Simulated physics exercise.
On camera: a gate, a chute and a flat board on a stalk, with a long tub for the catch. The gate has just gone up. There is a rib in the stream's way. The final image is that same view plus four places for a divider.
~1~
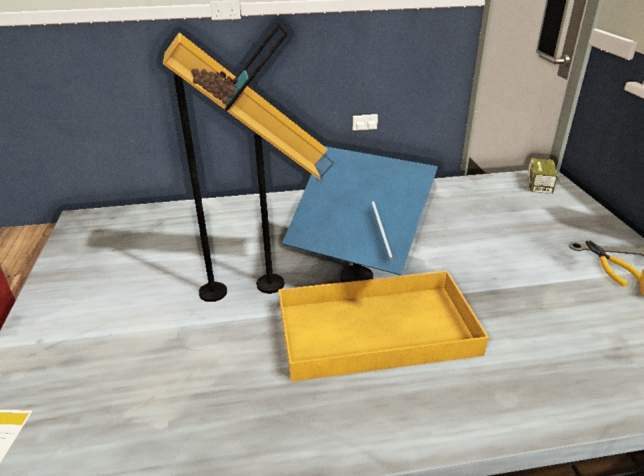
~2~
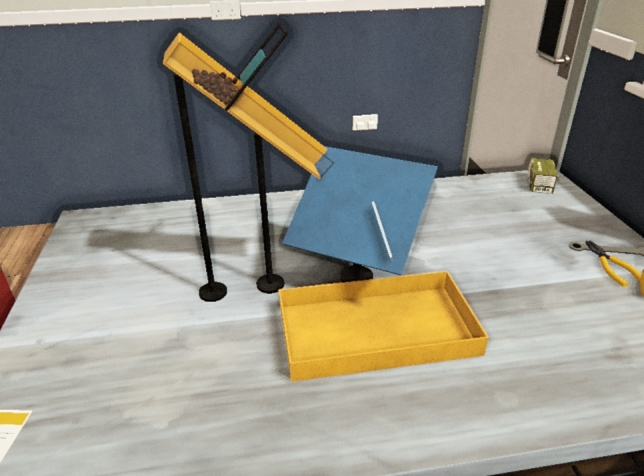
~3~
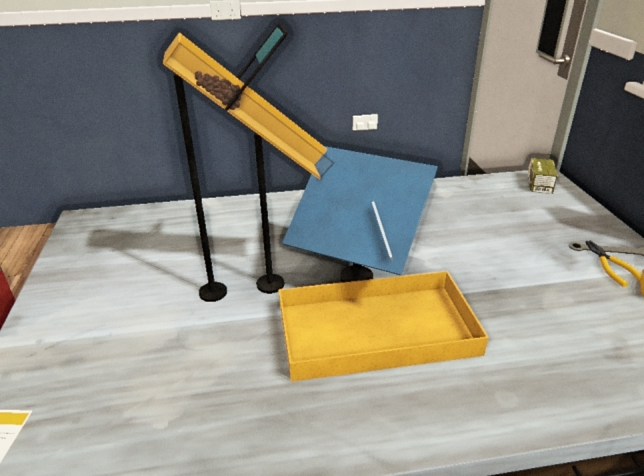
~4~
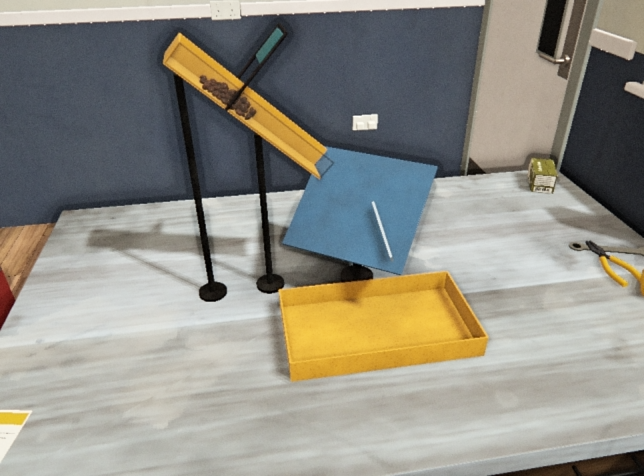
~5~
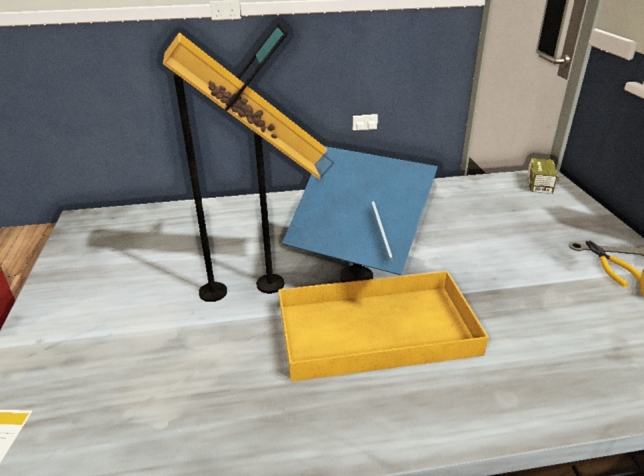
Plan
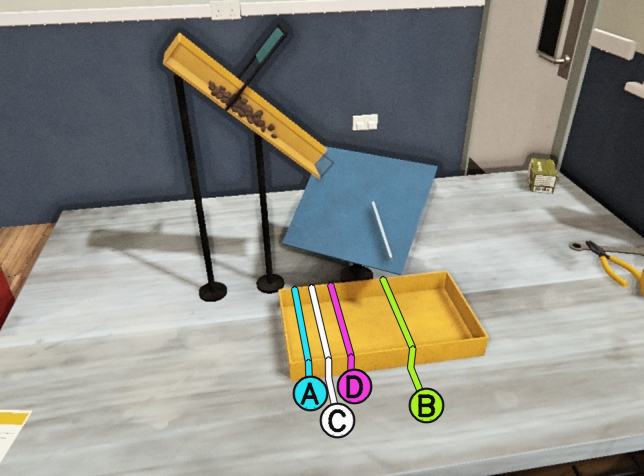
Small brown pieces sliding down a sloping yellow chute after its gate lifts, above a tilted blue board and empty yellow tub.
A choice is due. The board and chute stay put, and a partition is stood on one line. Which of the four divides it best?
D beats the others.
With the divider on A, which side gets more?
The right side.
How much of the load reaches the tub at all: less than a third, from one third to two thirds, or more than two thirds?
It is more than two thirds.
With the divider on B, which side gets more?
The left side.
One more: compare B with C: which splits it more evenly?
C it is.
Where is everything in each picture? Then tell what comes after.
Load behind the gate (217, 88), flat chocolate drops; lip of the chute (317, 172), sloping fairly steeply, in the first picture.
Middle of the board (359, 205), tilted fairly steeply; middle of its low edge (339, 258); of its high edge (378, 156), in the second picture.
Front corners of the tub (291, 363) and (488, 337), empty; front of the load (236, 103), in the third picture.
Middle of the load (226, 99); its front (251, 111), roughly a quarter of the way to the lip; rib from (373, 202) to (391, 257), in the fourth picture.
Middle of the load (238, 103); its front (274, 136), roughly half of the way to the lip, in the fifth picture.
On the marked copy, line A crosses the front rim at (308, 361); line B crosses the front rim at (412, 347); line C crosses the front rim at (328, 358); line D crosses the front rim at (350, 355).
Choosing A, of what is caught, about a tenth on the left of the divider, almost all on the right.
Choosing B, of what is caught, every piece on the left of the divider, not one piece on the right.
Choosing C, of what is caught, about a tenth on the left of the divider, the larger part on the right.
Choosing D, of what is caught, roughly half on the left of the divider, roughly half on the right.
